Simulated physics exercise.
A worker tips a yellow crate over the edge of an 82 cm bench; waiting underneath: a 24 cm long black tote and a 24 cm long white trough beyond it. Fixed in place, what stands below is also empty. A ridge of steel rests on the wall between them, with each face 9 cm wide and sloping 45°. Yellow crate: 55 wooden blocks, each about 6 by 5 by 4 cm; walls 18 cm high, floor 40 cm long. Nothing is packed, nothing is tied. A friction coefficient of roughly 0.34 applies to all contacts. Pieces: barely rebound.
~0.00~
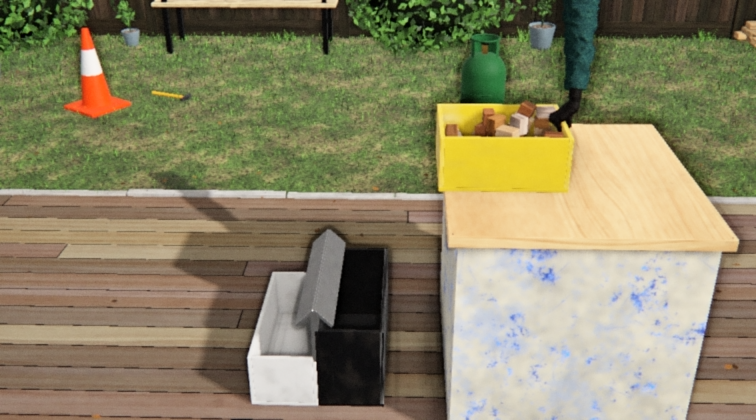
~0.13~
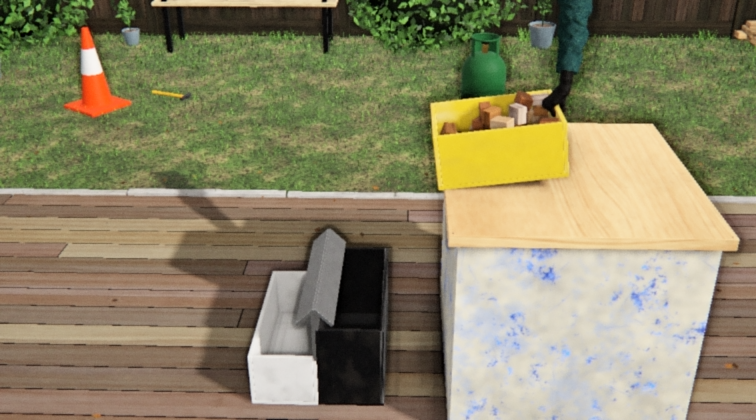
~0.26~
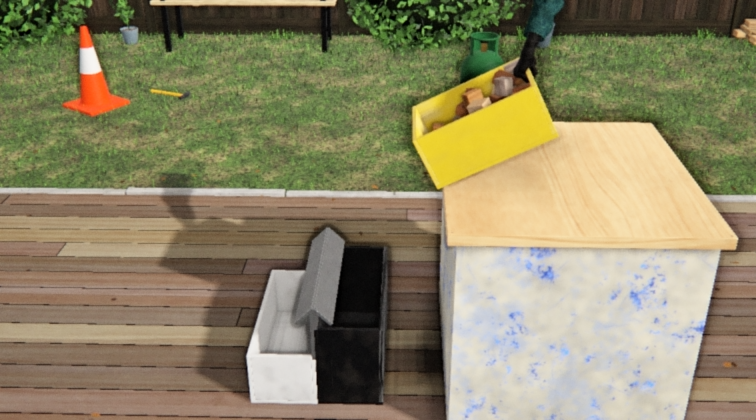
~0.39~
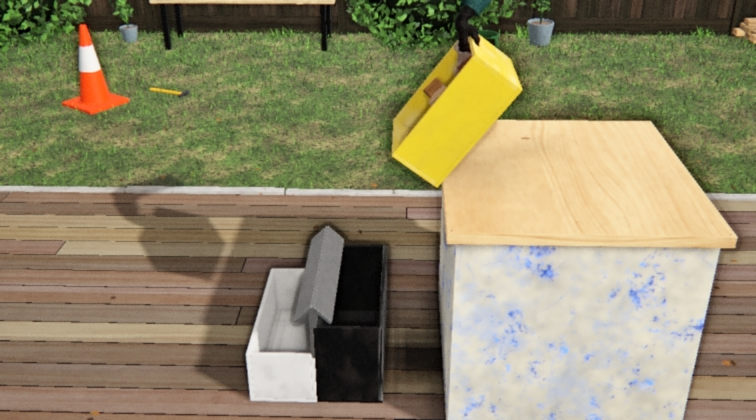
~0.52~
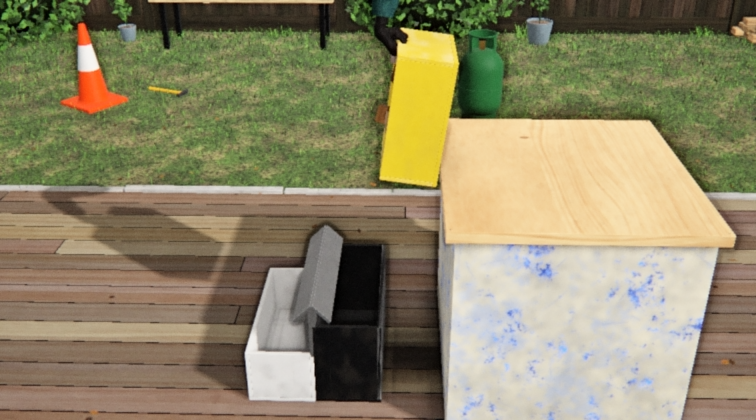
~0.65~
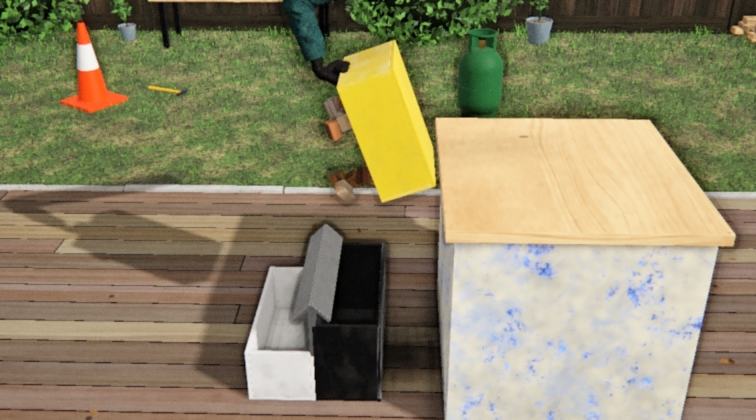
On a wooden deck beside a lawn, a gloved hand grips a yellow crate of wooden blocks on a bench above empty white and black containers divided by a grey ridge. The hand swings the crate up and over leftward past vertical, and several blocks drop out in midair.
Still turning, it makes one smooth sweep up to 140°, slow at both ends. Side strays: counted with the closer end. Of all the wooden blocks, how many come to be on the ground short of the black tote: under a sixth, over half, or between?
Below one sixth of them end up on the ground short of the black tote.
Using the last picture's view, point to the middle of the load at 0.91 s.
At roughly (339, 261).
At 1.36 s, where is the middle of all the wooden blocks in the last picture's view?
Look around pixel (309, 341).
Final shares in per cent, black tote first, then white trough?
Shares, in order: About 50 percent and 20 percent.
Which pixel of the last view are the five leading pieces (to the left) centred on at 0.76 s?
They'd be centred about (293, 201) in the last picture.
After 0.76 s, tilt 128°; 27 still in the yellow crate and 28 in the air.
After 0.91 s, tilt 140°; 6 still in the yellow crate, 2 in the black tote, 2 in the white trough, 1 on the ground beyond the white trough and 44 in the air.
After 1.10 s, tilt 140°; 19 in the black tote, 10 in the white trough, 10 on the ground beyond the white trough and 16 in the air.
Final count (at 1.36 s), 27 in the black tote, 12 in the white trough and 16 on the ground beyond the white trough. Asked share, 0 of 55, 0 per cent.
